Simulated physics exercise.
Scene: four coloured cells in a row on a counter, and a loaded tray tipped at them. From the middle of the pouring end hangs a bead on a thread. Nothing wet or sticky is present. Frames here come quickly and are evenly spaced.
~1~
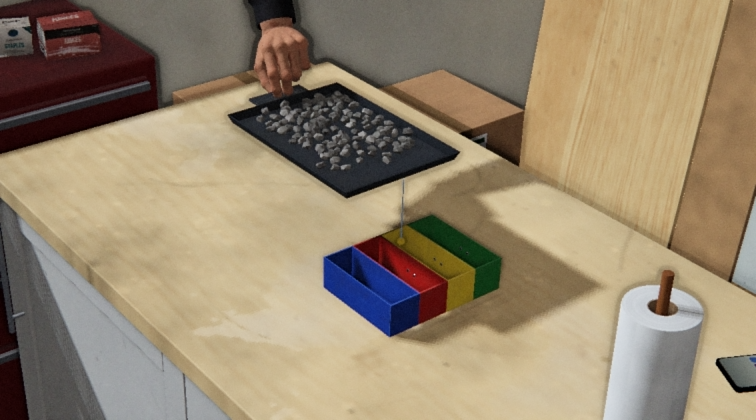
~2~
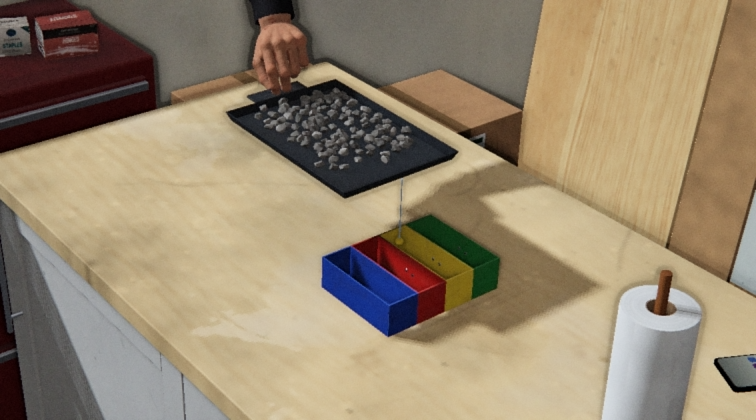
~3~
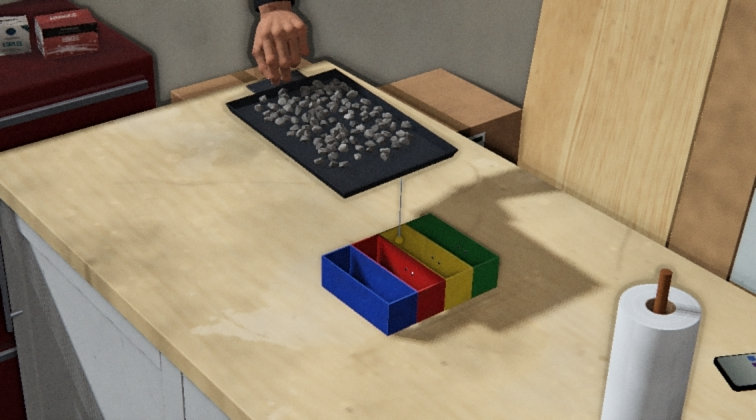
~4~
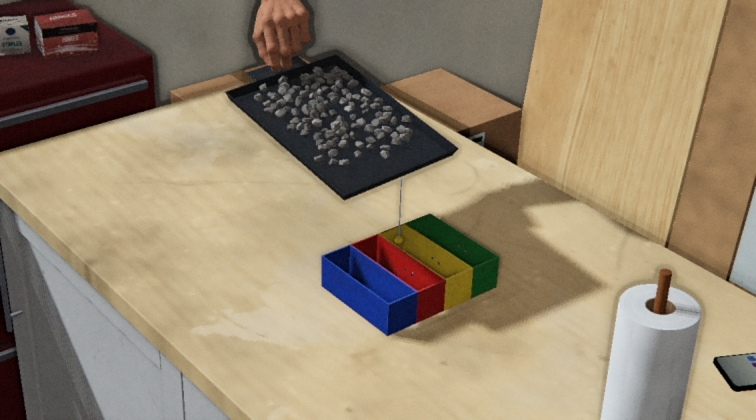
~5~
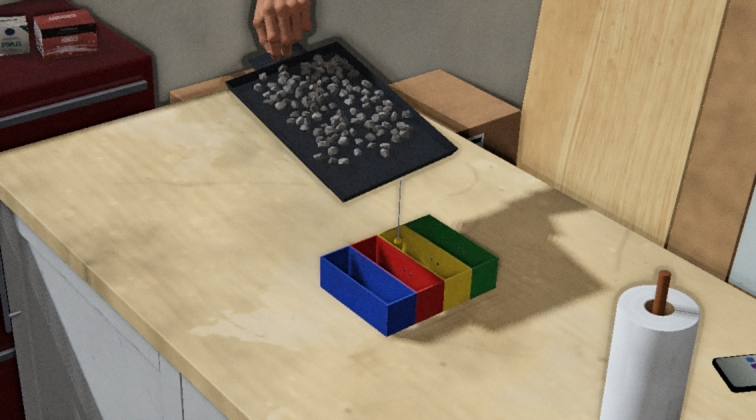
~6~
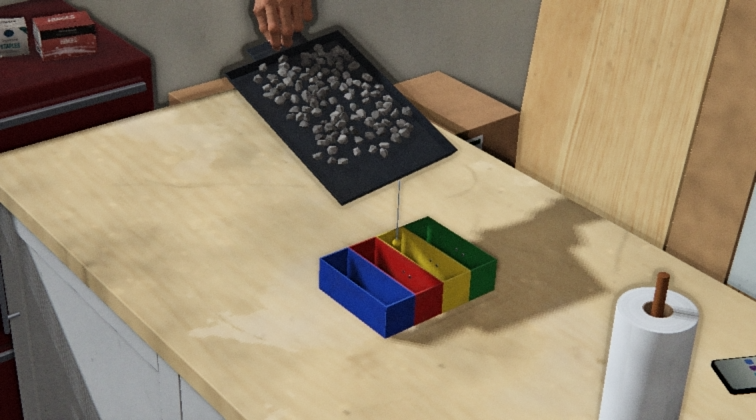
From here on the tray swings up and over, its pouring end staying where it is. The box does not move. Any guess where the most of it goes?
I'd say the blue cell.
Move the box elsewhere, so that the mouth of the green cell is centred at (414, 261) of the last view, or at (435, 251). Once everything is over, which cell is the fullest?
The first time that red cell comes out on top, the second time the blue one.
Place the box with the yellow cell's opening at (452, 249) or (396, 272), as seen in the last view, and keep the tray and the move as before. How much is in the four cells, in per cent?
Close to 20 in a hundred, followed by close to 90 in a hundred.
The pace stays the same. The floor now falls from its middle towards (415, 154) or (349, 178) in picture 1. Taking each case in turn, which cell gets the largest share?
First: Green. Second: That blue cell.
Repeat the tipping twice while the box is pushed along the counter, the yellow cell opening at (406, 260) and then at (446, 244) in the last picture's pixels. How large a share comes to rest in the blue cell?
You'd end up with around 50 per cent and then around 10 per cent.
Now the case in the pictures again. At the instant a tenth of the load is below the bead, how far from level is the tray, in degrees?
Somewhere near 70°.
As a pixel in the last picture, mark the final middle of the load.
The centre comes to rest close to (376, 320).
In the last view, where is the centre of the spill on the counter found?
Middle in the last view: Roughly (357, 353).
Shortly afterwards, tray tipped steeply; the bulk on the tray; a little falling or outside the box.
Next, tray tipped past a quarter turn; only a few on the tray; near a third in the blue cell; a little in the red cell; a little in the yellow cell; near half falling or outside the box.
Some moments later, tray tipped past a quarter turn; near a third in the blue cell; a little in the red cell; a little in the yellow cell; near half falling or outside the box.
In the end, tray tipped past a quarter turn; near a third in the blue cell; a little in the red cell; a little in the yellow cell; none at all in the green cell; near half outside the box.
